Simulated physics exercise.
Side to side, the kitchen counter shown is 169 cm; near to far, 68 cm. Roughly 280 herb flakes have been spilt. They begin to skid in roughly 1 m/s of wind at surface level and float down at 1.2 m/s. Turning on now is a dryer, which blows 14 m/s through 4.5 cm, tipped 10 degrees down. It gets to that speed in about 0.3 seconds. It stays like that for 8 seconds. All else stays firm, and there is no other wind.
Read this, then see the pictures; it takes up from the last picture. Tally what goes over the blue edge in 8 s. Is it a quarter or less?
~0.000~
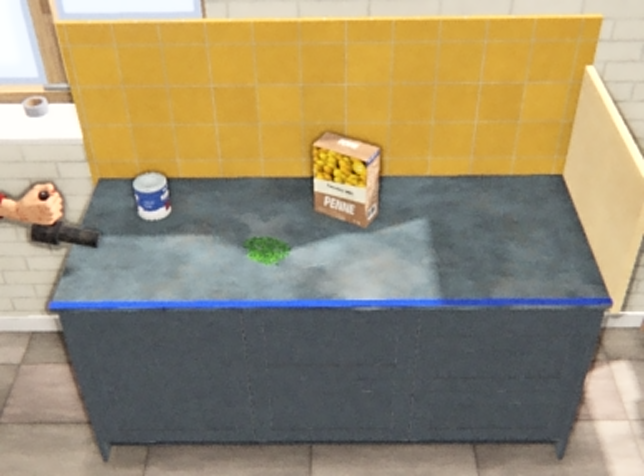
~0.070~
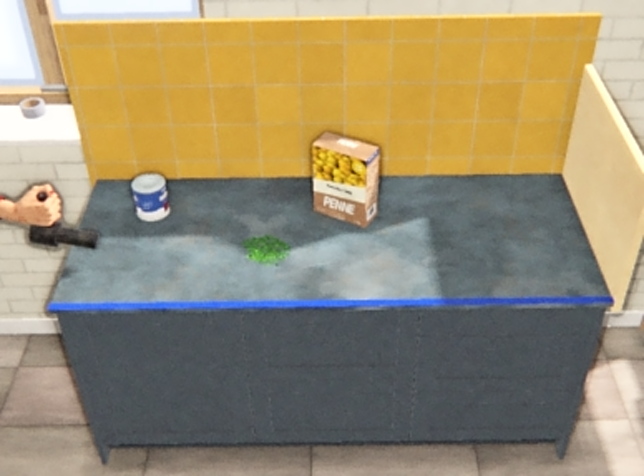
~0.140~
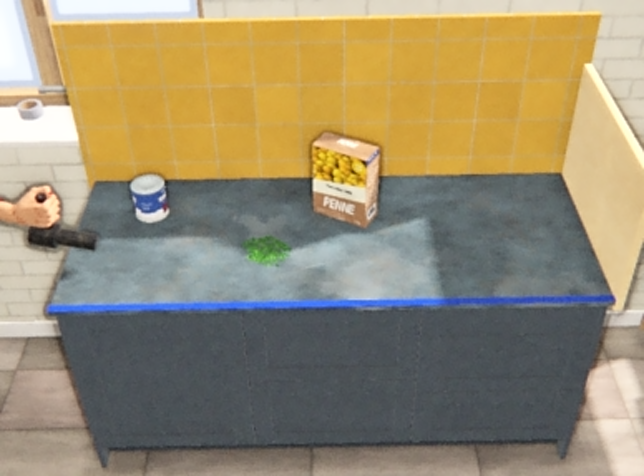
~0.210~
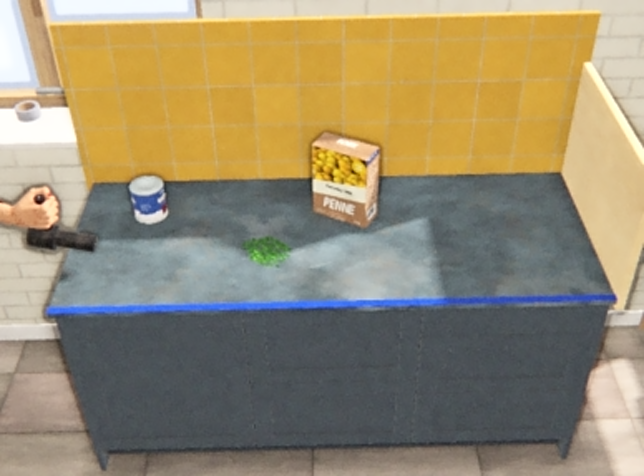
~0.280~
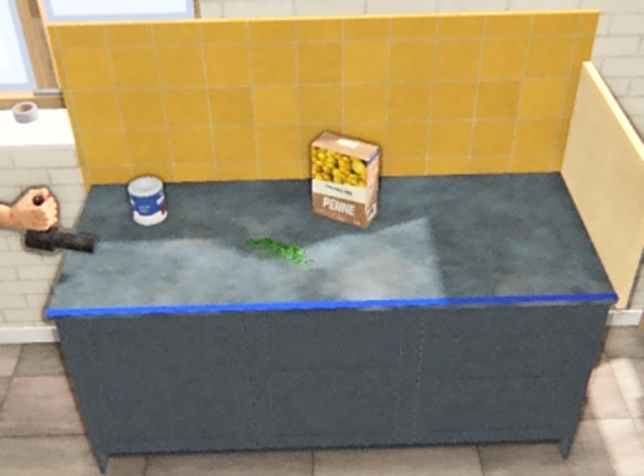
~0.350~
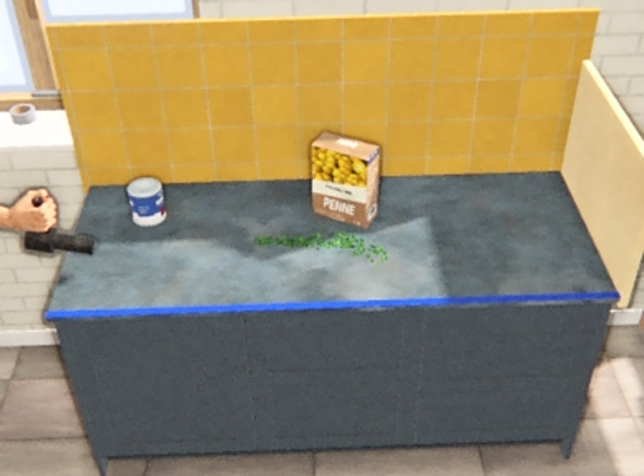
Yes, it is a quarter or less.
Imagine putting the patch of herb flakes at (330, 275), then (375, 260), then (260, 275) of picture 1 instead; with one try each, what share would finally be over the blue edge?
About 80, 10 and 80 in a hundred, in that order.
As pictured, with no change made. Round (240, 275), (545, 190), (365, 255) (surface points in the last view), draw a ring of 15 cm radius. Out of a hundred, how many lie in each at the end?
I would say some 0 %, 70 % and 0 % respectively.
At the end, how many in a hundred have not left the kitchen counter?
About 100 % of them are still there at the end.
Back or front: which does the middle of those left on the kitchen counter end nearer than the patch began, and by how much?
It drifts toward the rear side, close to 40 cm in all.
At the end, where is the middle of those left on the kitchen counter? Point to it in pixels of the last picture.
Look near pixel (562, 171) of the last view.
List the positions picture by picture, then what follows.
In the first picture, the middle of the herb flakes is near (269, 251), none has stirred yet and the mouth of the dryer is at (99, 240).
In the second picture, the middle of the herb flakes is near (269, 248), none has stirred yet and the blue edge is centred on (331, 306).
In the third picture, the middle of the herb flakes is near (269, 249), none has stirred yet, the top of a carton is at (346, 145) and the top of a tin is at (147, 184).
In the fourth picture, the middle of the herb flakes is near (269, 250) and none has stirred yet.
In the fifth picture, the middle of the herb flakes is near (279, 250), the farthest in sight from the dryer is at (312, 262) and about 55 % have left their places.
In the sixth picture, the middle of the herb flakes is near (318, 243), the farthest in sight from the dryer is at (385, 256) and about 90 % have left their places.
After 1.6 s, 0 % are over the blue edge; the middle of those still in play is near (558, 183); 30 % have settled or left.
After 2.6 s, 0 % are over the blue edge; the middle of those still in play is near (562, 175); 43 % have settled or left.
After 4.4 s, 0 % are over the blue edge; the middle of those still in play is near (559, 173); 52 % have settled or left.
After 8.0 s, at the end, 0 % are over the blue edge; the middle of those still in play is near (562, 171).
